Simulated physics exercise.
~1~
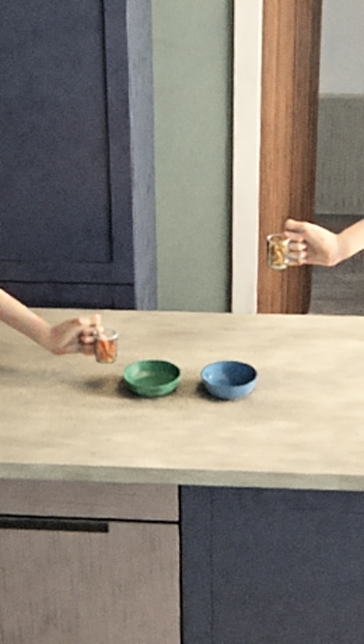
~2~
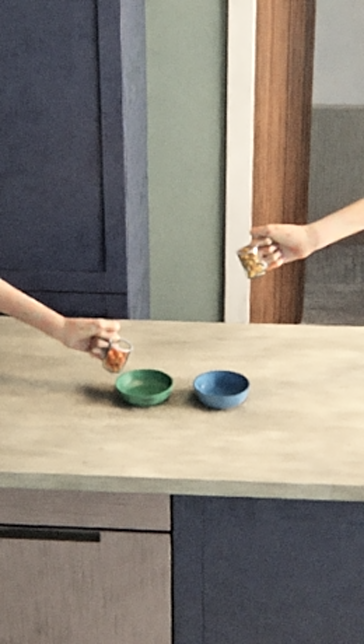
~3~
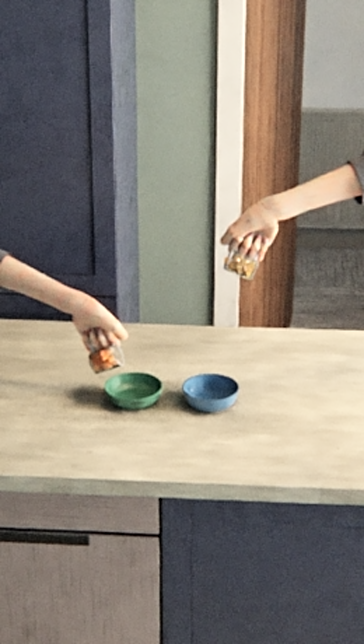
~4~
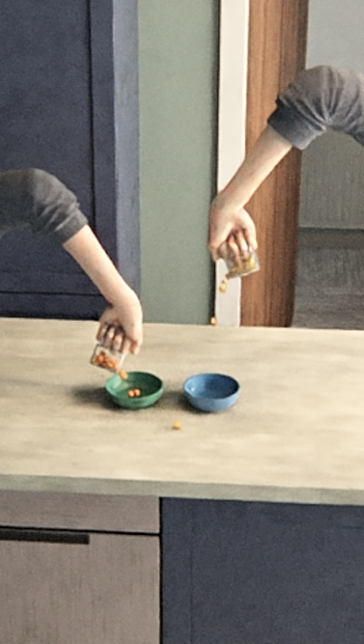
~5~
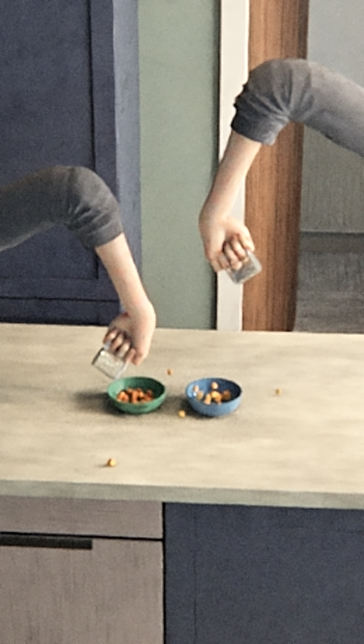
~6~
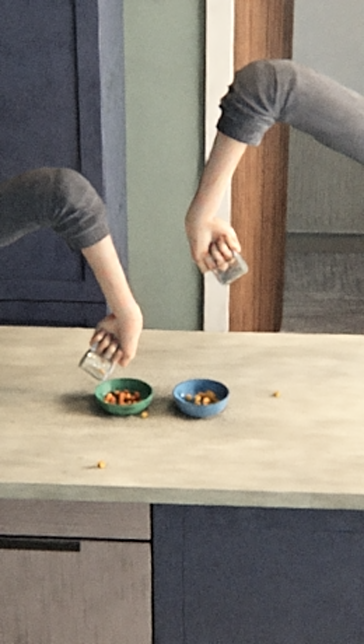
Two hands tipped small glass cups of orange bits over a pair of bowls on a counter, the left held low and the right much higher; the green bowl caught its pieces, while some meant for the blue one ended up scattered around it.
